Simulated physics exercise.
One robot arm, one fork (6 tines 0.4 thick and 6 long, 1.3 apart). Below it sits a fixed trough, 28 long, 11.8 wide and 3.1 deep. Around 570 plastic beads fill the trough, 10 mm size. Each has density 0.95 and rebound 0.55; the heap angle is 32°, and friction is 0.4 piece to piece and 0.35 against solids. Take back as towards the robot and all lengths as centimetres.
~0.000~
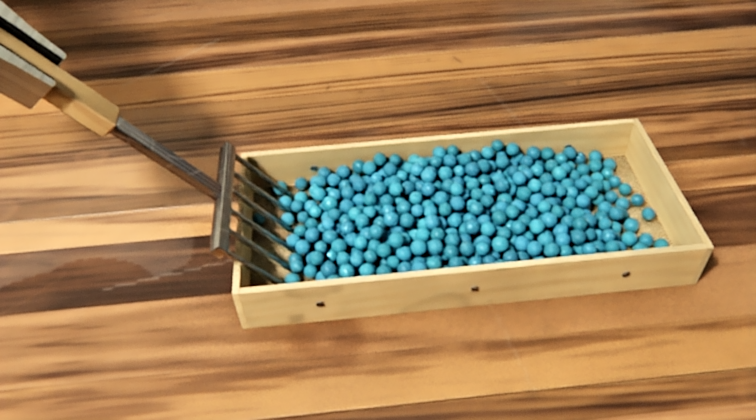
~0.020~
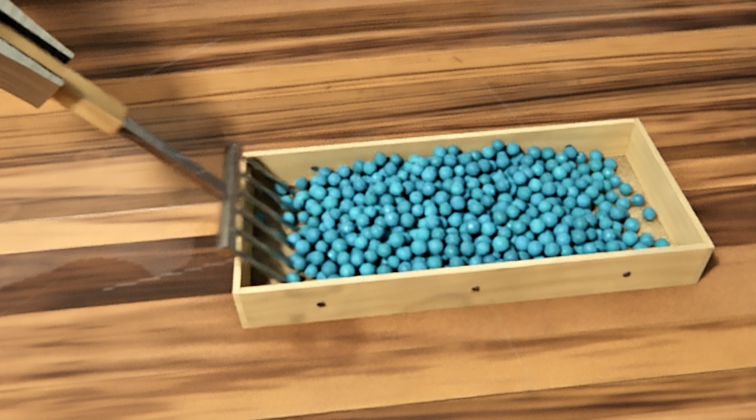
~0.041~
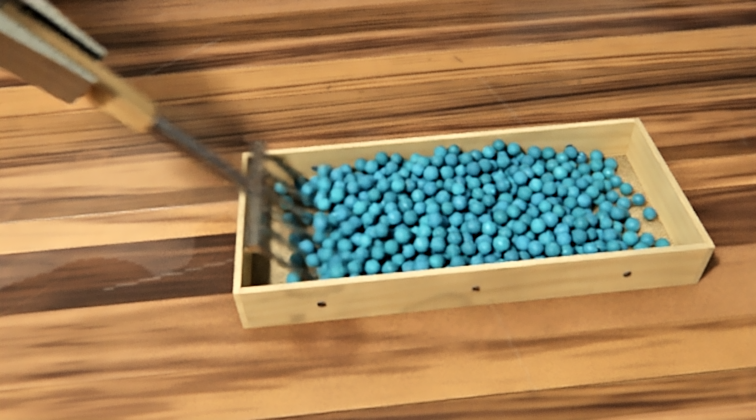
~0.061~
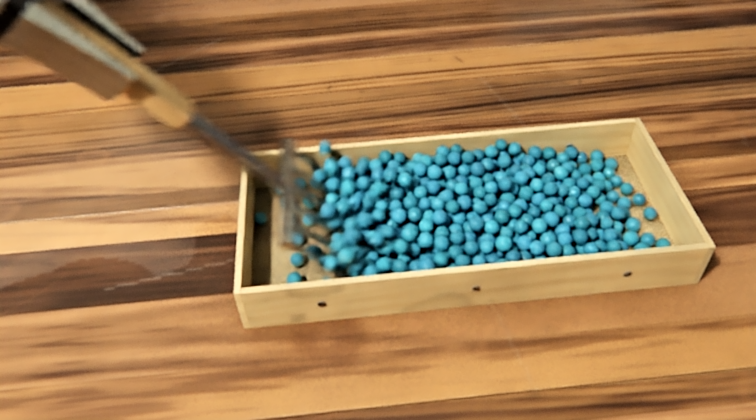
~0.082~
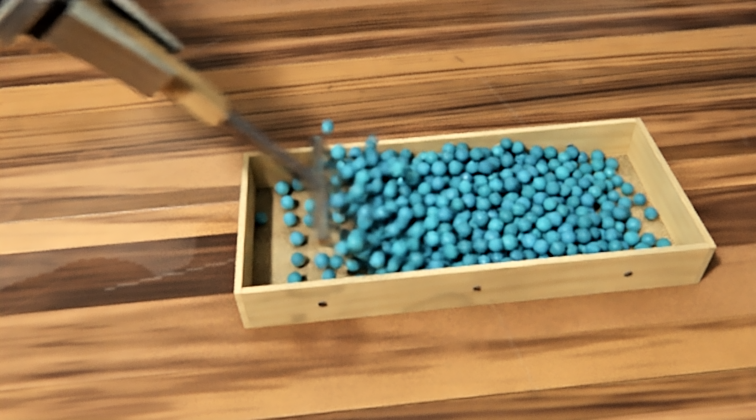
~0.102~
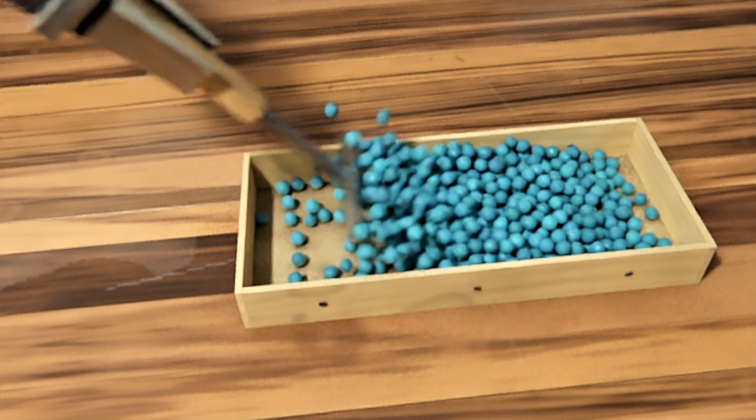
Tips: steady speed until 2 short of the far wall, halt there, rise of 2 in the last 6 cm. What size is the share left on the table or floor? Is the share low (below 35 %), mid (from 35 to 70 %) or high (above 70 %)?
Mid.
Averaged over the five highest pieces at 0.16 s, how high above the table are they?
I'd put them at some 9 centimetres up.
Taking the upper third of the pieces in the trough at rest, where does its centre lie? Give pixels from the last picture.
It is centred around (640, 197).
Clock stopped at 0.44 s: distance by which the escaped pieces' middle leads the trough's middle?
That works out to about 24 cm.
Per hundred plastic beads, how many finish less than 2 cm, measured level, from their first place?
Around 10 in a hundred, roughly.
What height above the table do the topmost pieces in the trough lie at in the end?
Roughly 4.0 centimetres.
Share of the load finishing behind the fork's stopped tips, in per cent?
Roughly 40 percent of the load.
After 0.16 s, sloping 52°, highest piece 11 above the table; 558 in the trough, 10 in flight or on the tool.
After 0.21 s, sloping 52°, highest piece 12 above the table; 548 in the trough, 6 on the table or floor, 14 in flight or on the tool.
After 0.44 s, sloping 52°, highest piece 4 above the table; 309 in the trough, 258 on the table or floor, 1 in flight or on the tool.
After 1.14 s, sloping 52°, highest piece 4 above the table; 309 in the trough, 259 on the table or floor.
In the end, 309 in the trough, 259 on the table or floor. That is 46 % on the table or floor.
